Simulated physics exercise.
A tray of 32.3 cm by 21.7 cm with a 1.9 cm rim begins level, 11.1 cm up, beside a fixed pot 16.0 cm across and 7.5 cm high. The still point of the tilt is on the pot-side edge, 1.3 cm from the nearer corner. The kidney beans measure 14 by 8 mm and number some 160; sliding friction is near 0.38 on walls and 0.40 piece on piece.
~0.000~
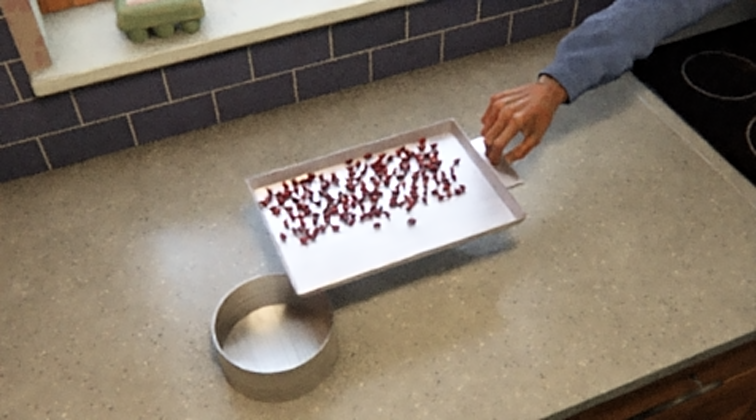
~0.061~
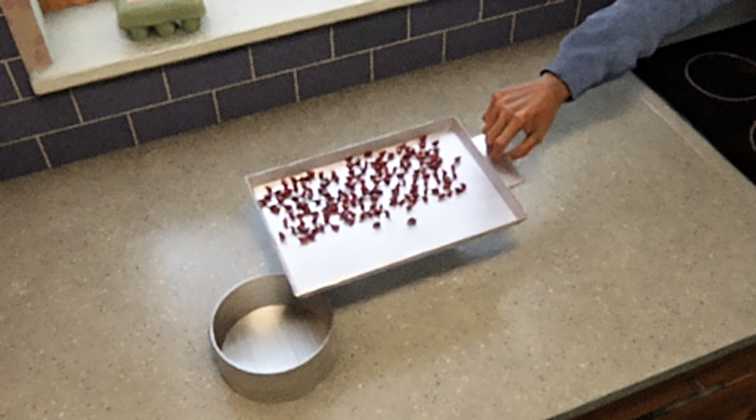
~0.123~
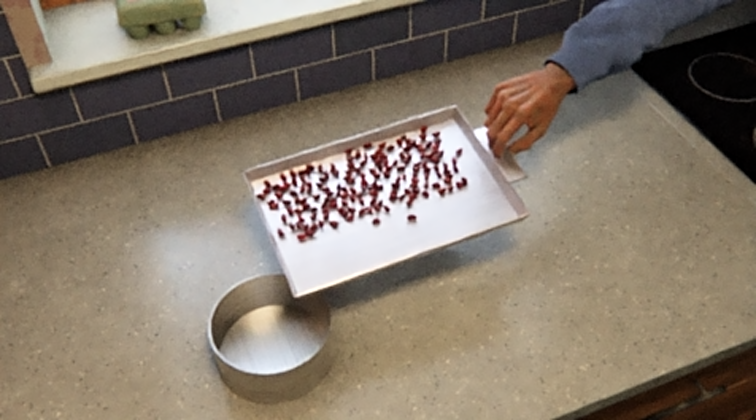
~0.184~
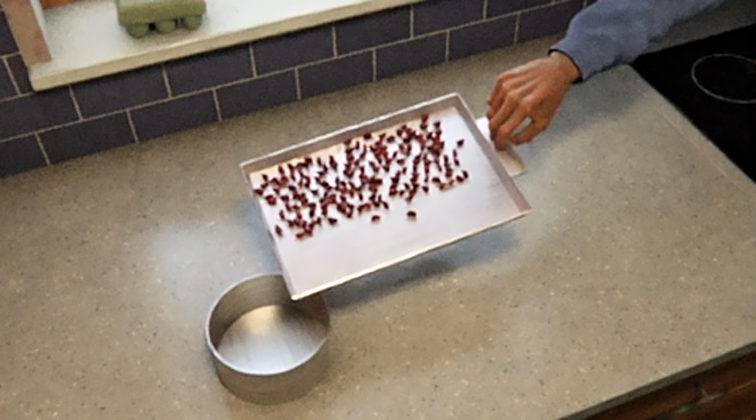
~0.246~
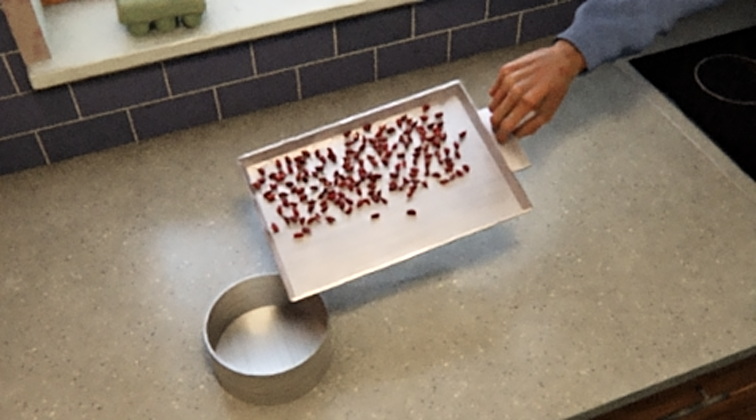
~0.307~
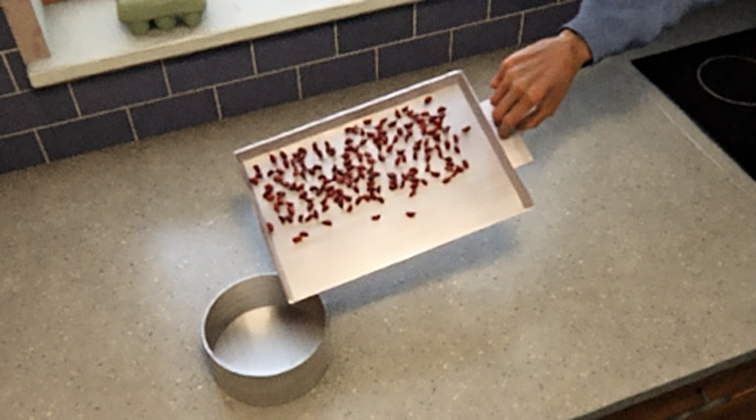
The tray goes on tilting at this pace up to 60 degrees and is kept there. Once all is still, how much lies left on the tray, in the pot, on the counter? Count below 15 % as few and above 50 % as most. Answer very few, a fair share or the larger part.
Left on the tray: A fair share; in the pot: A fair share; on the counter: A fair share.
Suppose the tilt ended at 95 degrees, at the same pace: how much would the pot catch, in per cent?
Then about 50 per cent.
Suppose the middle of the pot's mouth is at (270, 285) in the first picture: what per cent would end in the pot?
About 0 per cent.
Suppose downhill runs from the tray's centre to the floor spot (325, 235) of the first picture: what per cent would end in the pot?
About 35 per cent.
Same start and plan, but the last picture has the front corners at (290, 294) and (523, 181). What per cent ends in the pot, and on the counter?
Pot 60, counter 0.
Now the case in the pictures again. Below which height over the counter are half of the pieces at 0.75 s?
About 14 cm.
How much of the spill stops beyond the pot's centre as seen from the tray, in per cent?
Roughly 20 per cent.
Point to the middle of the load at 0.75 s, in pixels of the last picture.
Near (345, 274).
After 0.57 s, tilt 39 degrees; the tray holds 100 %, the pot 0 %.
Then, at 0.75 s, tilt 53 degrees; the tray holds 90 %, the pot 0 %.
After 1.05 s, tilt 60 degrees; the tray holds 45 %, the pot 20 %.
In the end, at 2.2 s, tray 40 %, pot 20 %, counter 35 %.
